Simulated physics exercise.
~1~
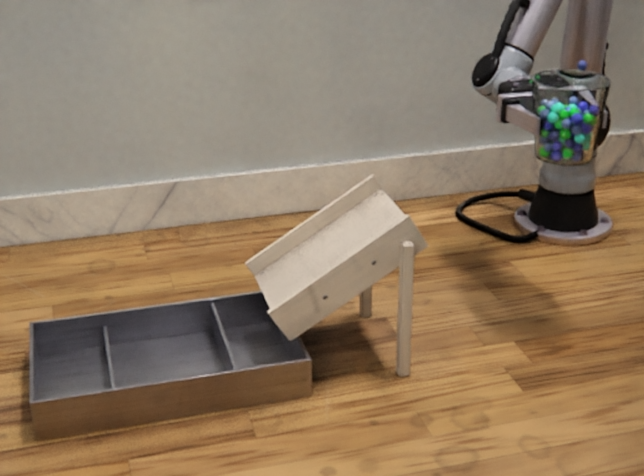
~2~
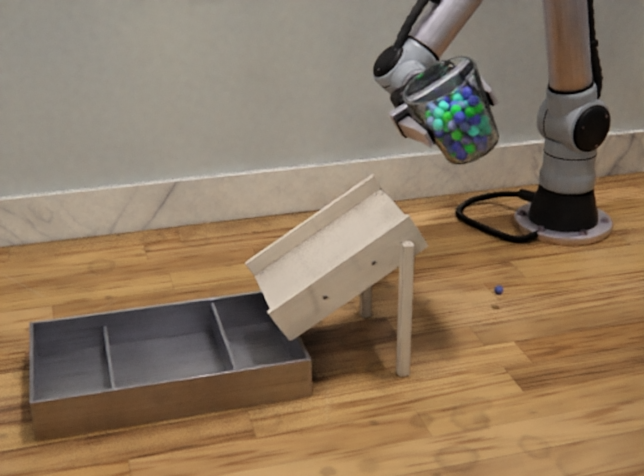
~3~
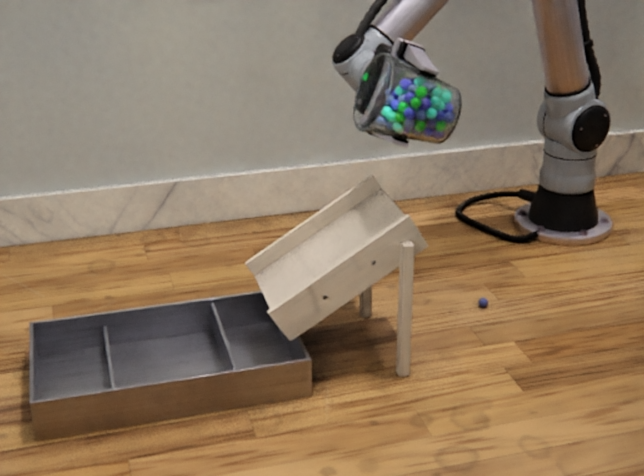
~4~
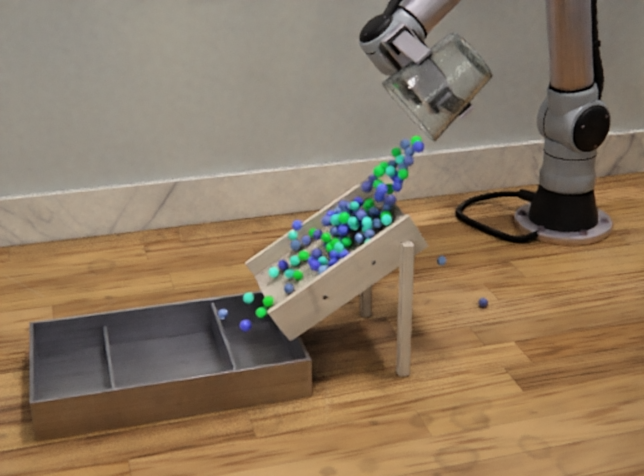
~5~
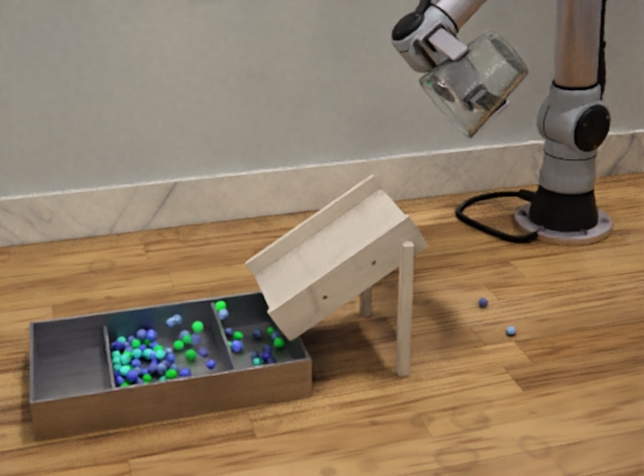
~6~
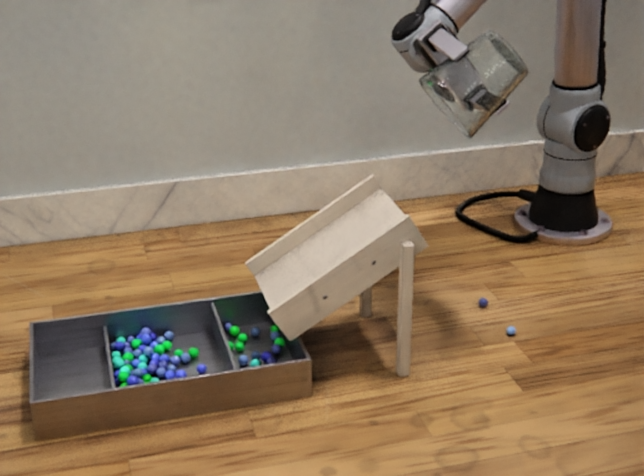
A robot arm swings a clear cup of blue and green balls leftward, dropping one on the wooden surface, then tips it over a sloping chute. The balls tumble into a divided grey tray, settling mostly in its middle part, while two lie outside.
